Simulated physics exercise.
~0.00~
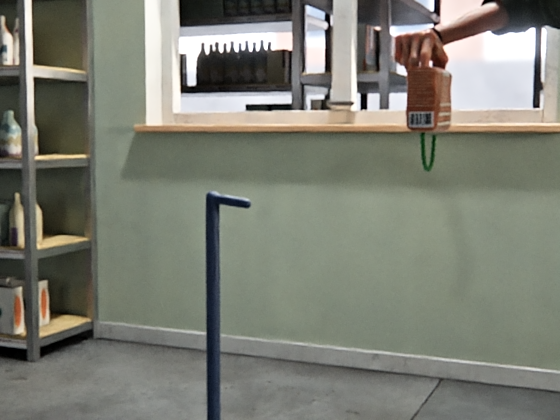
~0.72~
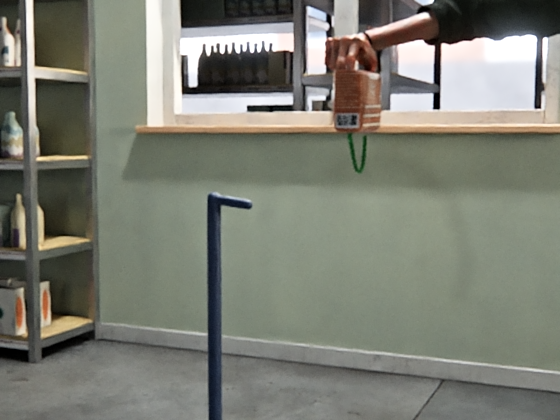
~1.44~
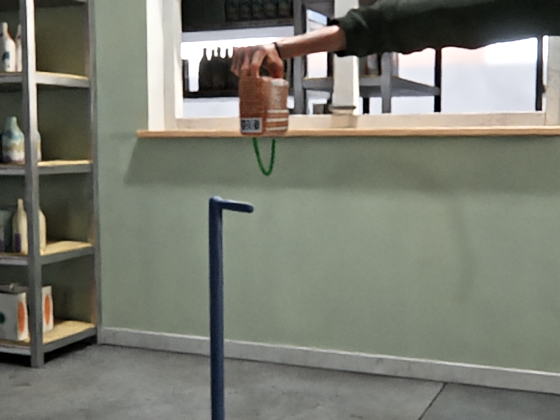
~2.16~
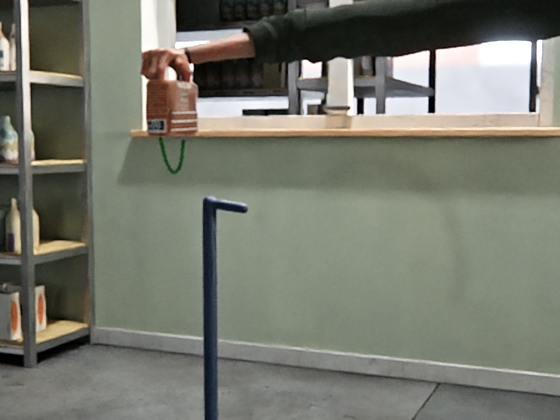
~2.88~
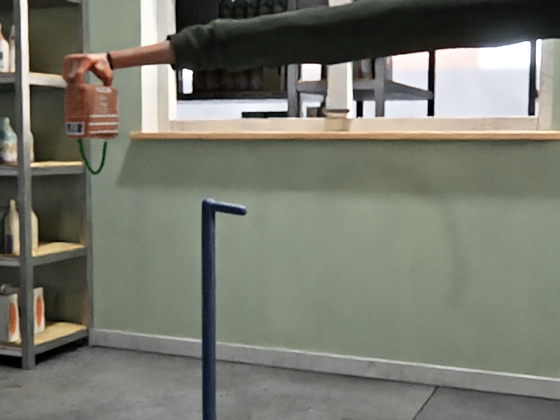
An orange pouch with a green loop, held by a hand, passes left above the hooked post.
